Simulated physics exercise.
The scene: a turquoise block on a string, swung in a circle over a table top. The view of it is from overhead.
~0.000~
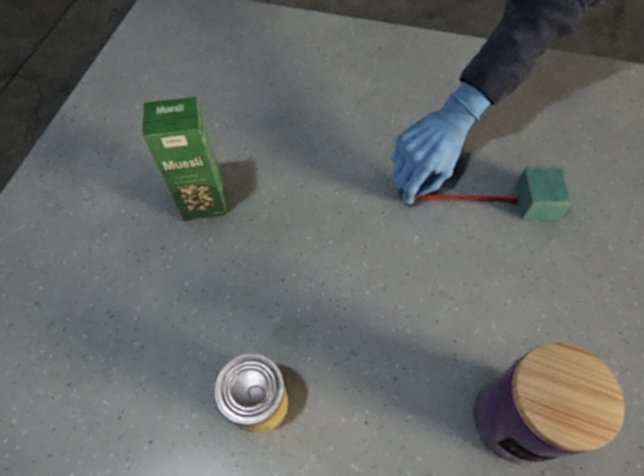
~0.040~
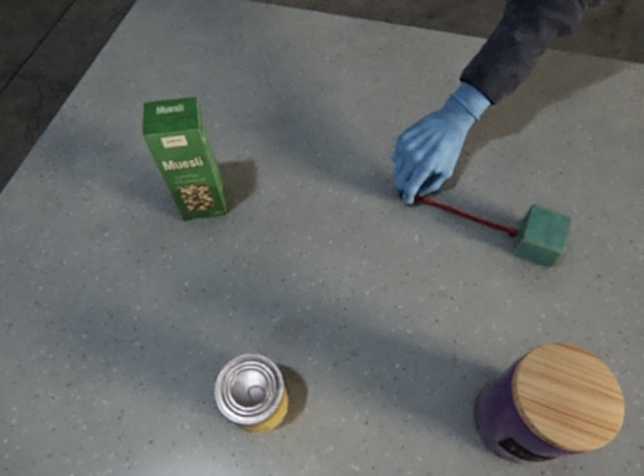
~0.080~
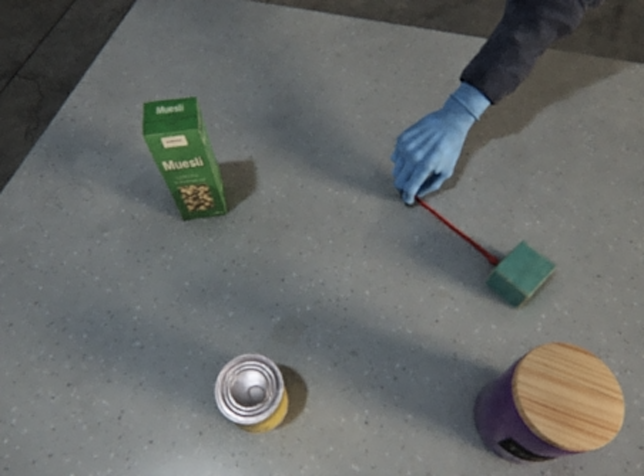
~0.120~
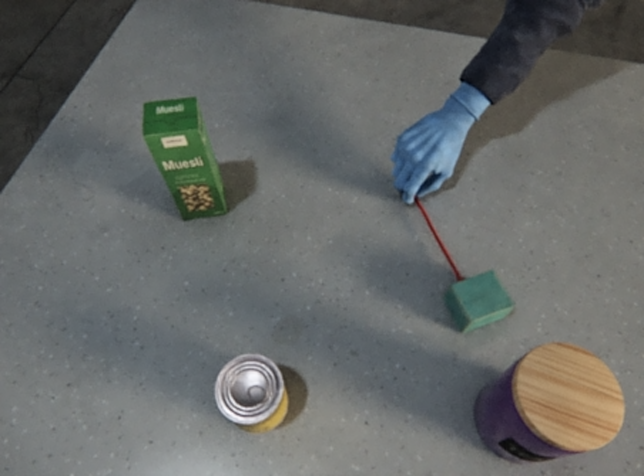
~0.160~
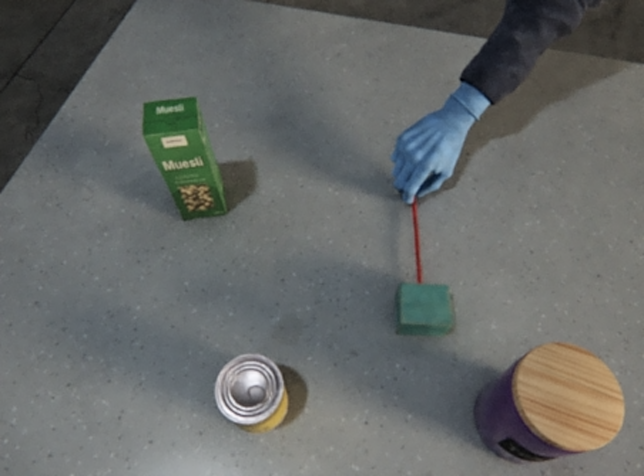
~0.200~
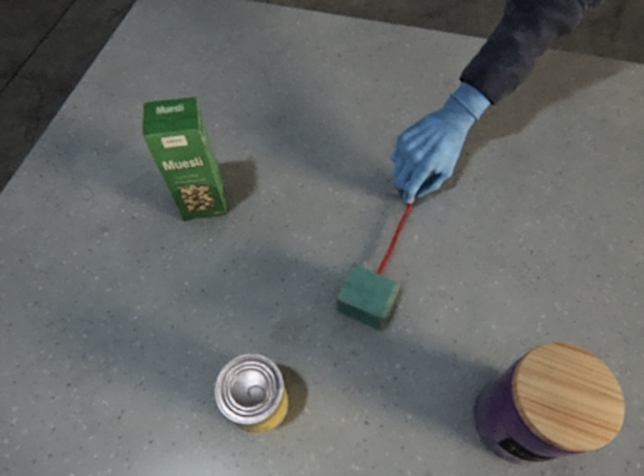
On a speckled grey table top seen from above, a blue-gloved hand swings a turquoise block clockwise on a red string, from the right round to the lower left of the hand, while a carton, tin and canister stay still.
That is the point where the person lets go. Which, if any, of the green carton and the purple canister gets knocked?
In the end the green carton will receive an impact; the purple canister will receive no impact.
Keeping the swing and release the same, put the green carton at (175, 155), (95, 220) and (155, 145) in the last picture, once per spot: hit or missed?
At the first place it gets knocked, at the second it is avoided, and at the third it gets knocked.
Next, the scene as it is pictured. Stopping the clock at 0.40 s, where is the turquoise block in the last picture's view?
Position, approx.: (216, 214).
Around 0.28 s, block near (278, 245).
Around 0.40 s, block near (216, 214); green carton pushed aside.
Finally, block near (209, 229); green carton pushed aside. The green carton takes the knock and the purple canister stays untouched.
